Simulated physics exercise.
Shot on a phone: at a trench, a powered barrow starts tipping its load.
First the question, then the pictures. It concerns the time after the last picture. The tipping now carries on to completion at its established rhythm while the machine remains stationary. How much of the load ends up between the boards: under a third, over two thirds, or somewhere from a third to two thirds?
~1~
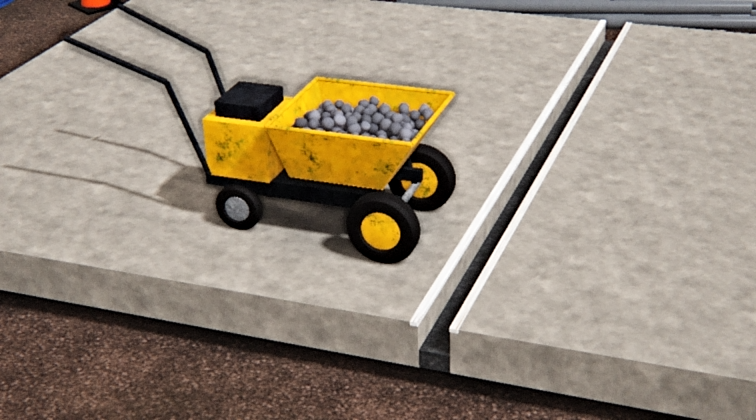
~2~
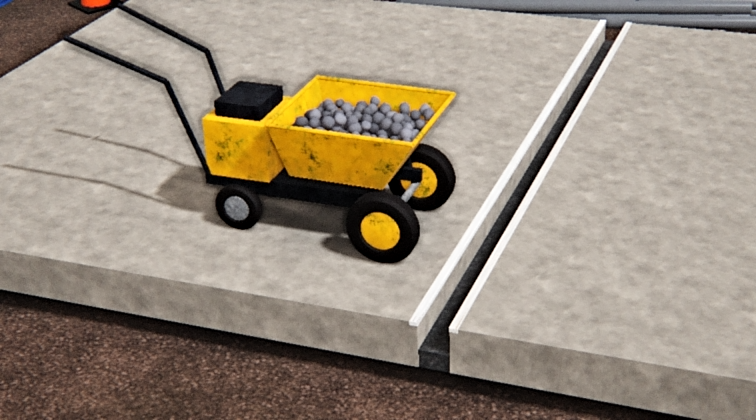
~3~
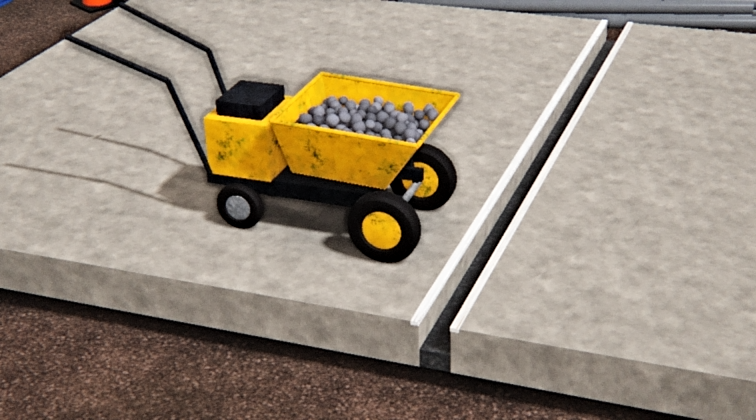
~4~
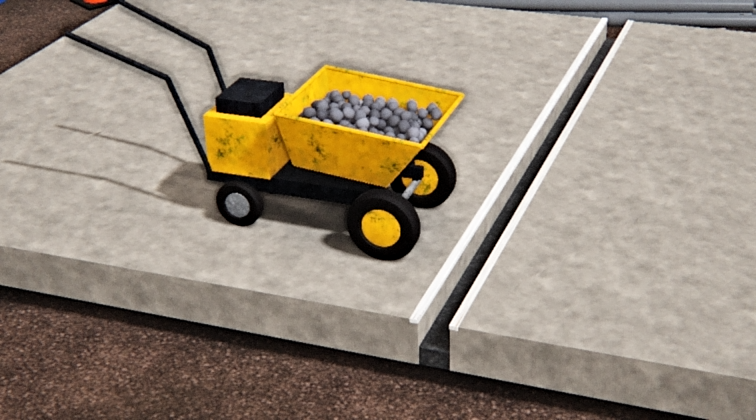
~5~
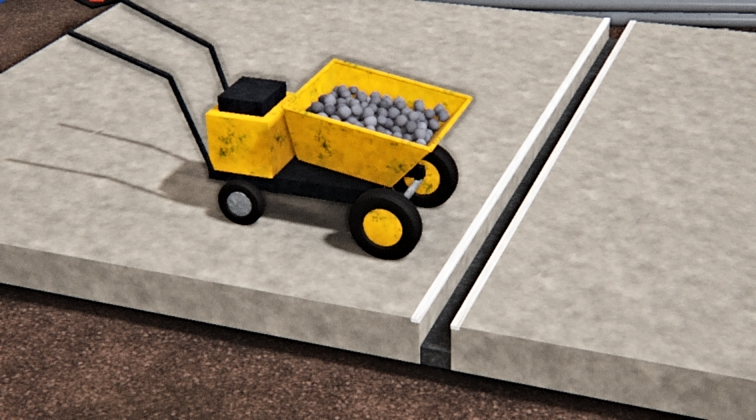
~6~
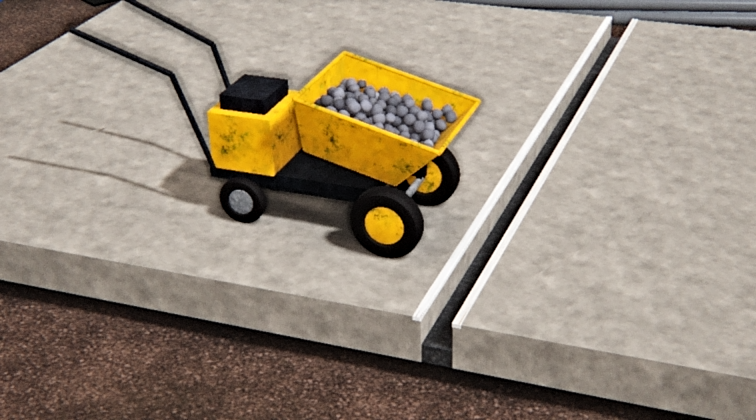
Under a third.
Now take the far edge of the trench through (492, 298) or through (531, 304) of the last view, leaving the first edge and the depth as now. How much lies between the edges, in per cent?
Lab note: Try one 30 per cent, try two 90 per cent.
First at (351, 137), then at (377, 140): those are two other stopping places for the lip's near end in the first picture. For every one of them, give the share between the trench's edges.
50 per cent, then 50 per cent.
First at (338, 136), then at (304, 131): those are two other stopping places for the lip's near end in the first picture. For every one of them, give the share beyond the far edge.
Some 10 % then some 0 %.
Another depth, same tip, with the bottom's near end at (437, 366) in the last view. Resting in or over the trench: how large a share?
Something like 10 %.
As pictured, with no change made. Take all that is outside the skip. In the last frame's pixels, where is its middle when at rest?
(548, 248).
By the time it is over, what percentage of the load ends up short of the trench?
Around 0 %.
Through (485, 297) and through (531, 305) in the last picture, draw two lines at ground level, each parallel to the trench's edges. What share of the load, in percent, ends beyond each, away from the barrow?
70 and 40 in a hundred.
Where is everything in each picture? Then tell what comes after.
In the first frame, lip of the skip at (412, 145), level; top of the load at (352, 123), round cobbles; first edge of the trench at (432, 293); far edge at (471, 299), the trench under half as wide as the skip, and about as deep as wide.
In the second frame, lip of the skip at (413, 145), level; top of the load at (352, 122).
In the third frame, lip of the skip at (417, 146), tipped barely; top of the load at (356, 120).
In the fourth frame, lip of the skip at (422, 147), tipped barely; top of the load at (345, 120).
In the fifth frame, lip of the skip at (430, 150), tipped a little; top of the load at (353, 116).
In the sixth frame, lip of the skip at (439, 153), tipped a little; top of the load at (351, 104); first edge of the trench at (435, 288); far edge at (474, 294).
Soon, skip tipped well over; all in the skip.
A while on, skip tipped steeply; most in the skip; a small part beyond it; a stray few falling.
Towards the end, skip tipped right over; about a quarter in the skip; a stray few in or heaped over the trench; most beyond it.
Finally, skip tipped right over; a small part in the skip; a small part in or heaped over the trench; most beyond it.
